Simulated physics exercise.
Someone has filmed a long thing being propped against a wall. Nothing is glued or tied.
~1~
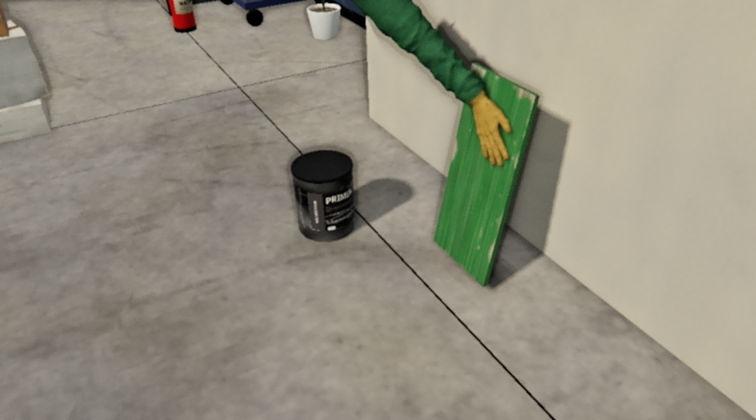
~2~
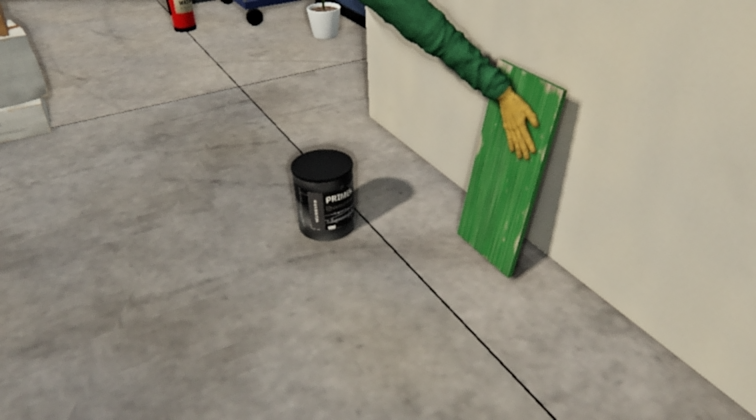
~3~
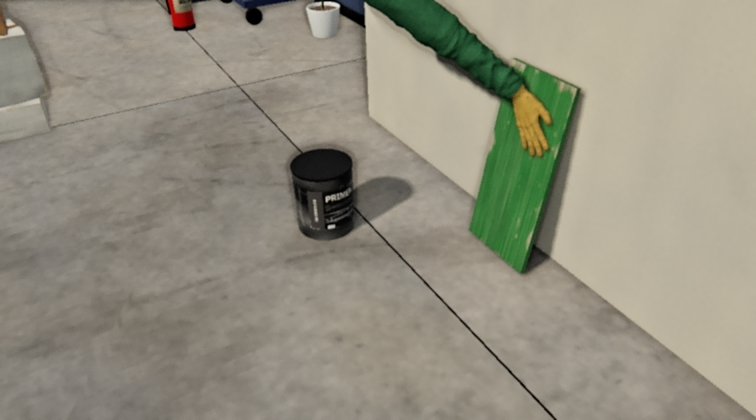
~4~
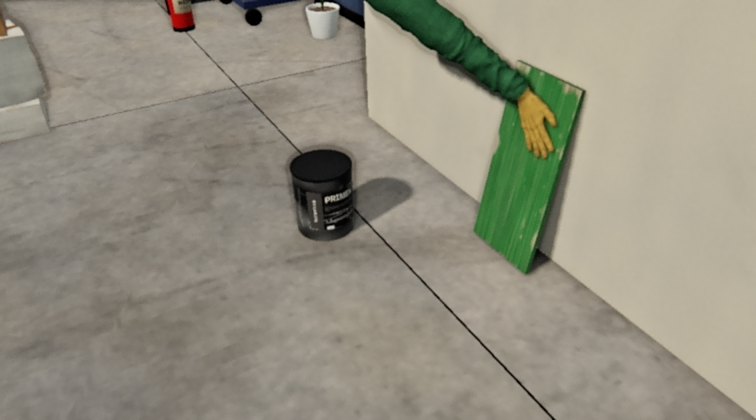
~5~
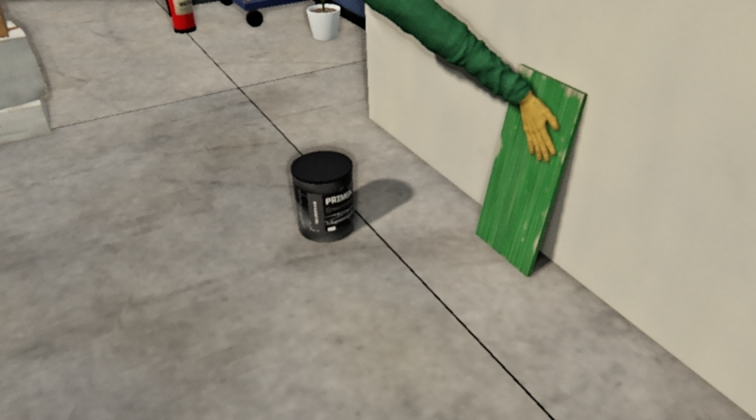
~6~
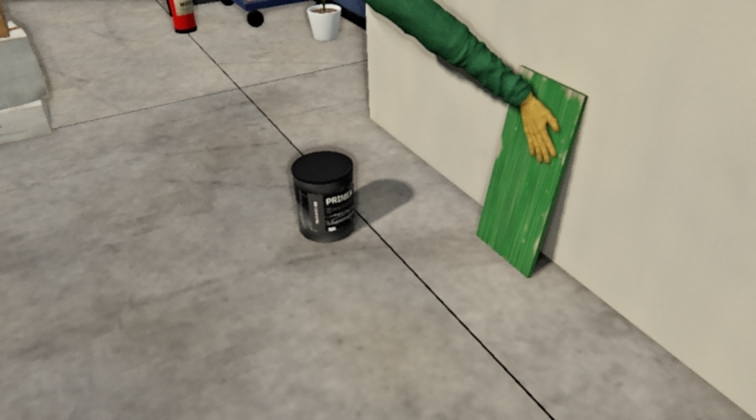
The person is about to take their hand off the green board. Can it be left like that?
Outcome: The board stays up.
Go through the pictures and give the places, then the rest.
In the first frame, not yet at the wall; green board (480, 178); black pail (325, 196).
In the second frame, not yet at the wall; green board (505, 171); black pail (325, 195).
In the third frame, not yet at the wall; green board (518, 168); black pail (324, 195).
In the fourth frame, not yet at the wall; green board (523, 170); black pail (324, 195).
In the fifth frame, propped up under the hand; green board (525, 173); black pail (324, 197).
In the sixth frame, propped up under the hand; green board (525, 174); black pail (325, 197).
Then, 0.20 s past the last view, nothing moves.
Then, 0.50 s past the last view, green board resting near (525, 174).
Finally, both still in place. Final places as the last picture's camera would see them, green board near (525, 174). The board holds.
